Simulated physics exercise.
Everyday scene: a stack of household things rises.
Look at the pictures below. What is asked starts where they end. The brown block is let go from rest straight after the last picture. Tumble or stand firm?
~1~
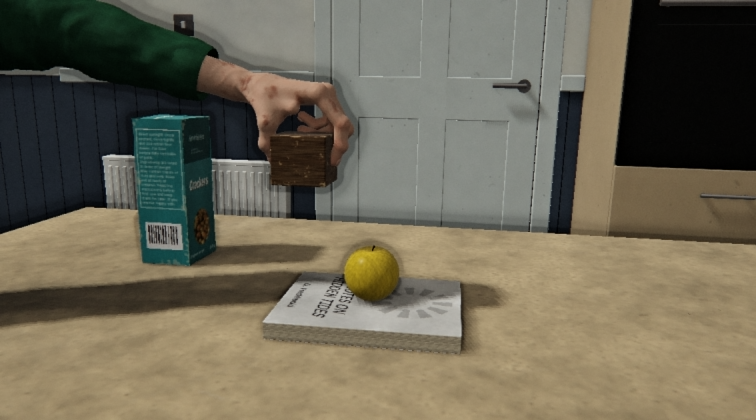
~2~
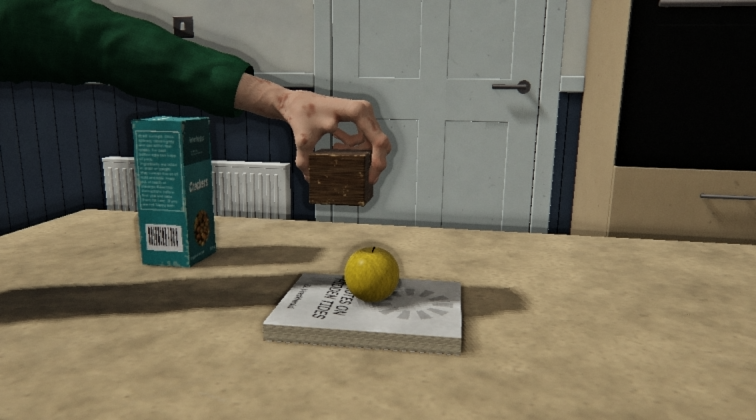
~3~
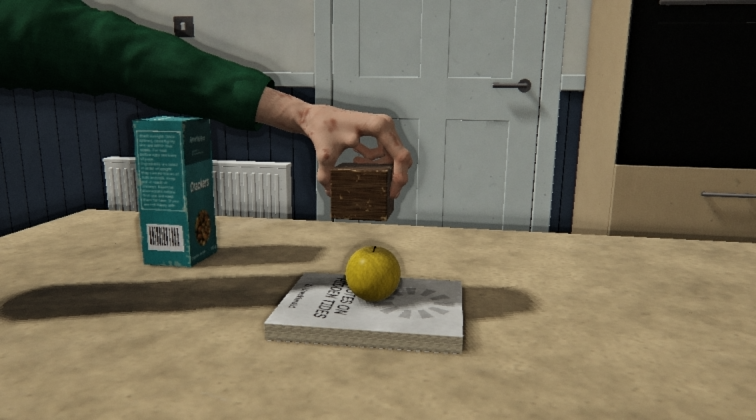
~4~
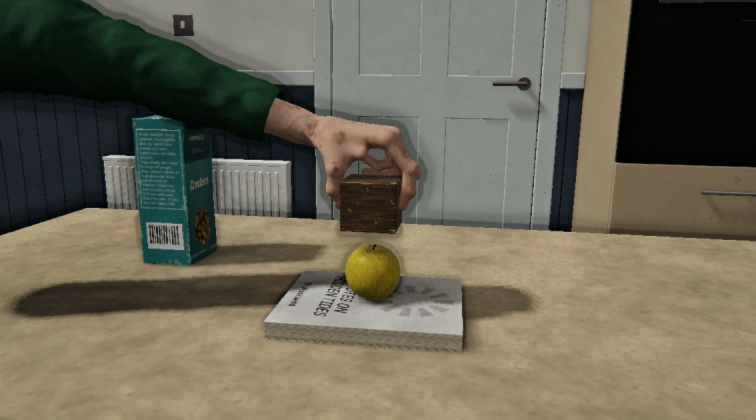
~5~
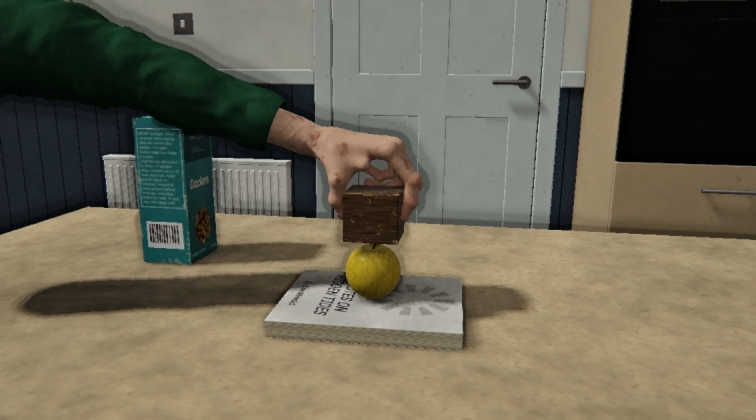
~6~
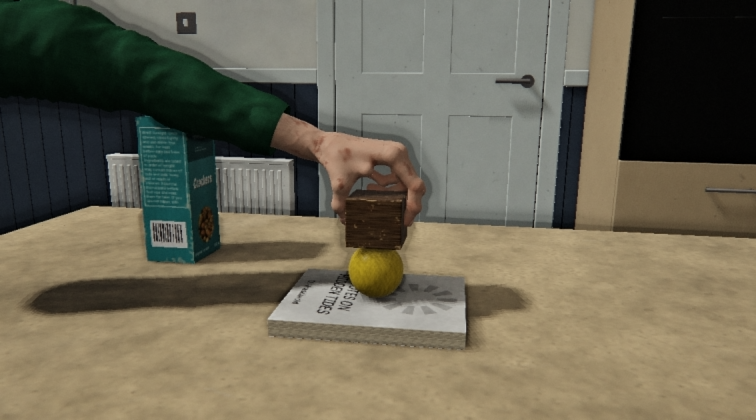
Not safe.
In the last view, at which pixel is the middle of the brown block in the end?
Roughly at pixel (540, 305).
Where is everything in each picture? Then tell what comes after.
The first picture shows still above its spot; brown block (305, 158); yellow apple (372, 273).
The second picture shows still above its spot; brown block (343, 176); white book (372, 309).
The third picture shows still above its spot; brown block (363, 191); turquoise carton (177, 190).
The fourth picture shows still above its spot; brown block (372, 203); yellow apple (373, 272).
The fifth picture shows still above its spot; brown block (375, 214); white book (373, 305).
The sixth picture shows set down, still held; brown block (377, 219); turquoise carton (181, 187).
Then, 0.70 s after the last picture, brown block tipped 62° from how it was near (428, 245).
Then, 0.90 s after the last picture, brown block now fallen.
At rest, fallen, brown block; the other 3 in place. Seen from the same camera at the end, brown block near (540, 305). The pile gives way.
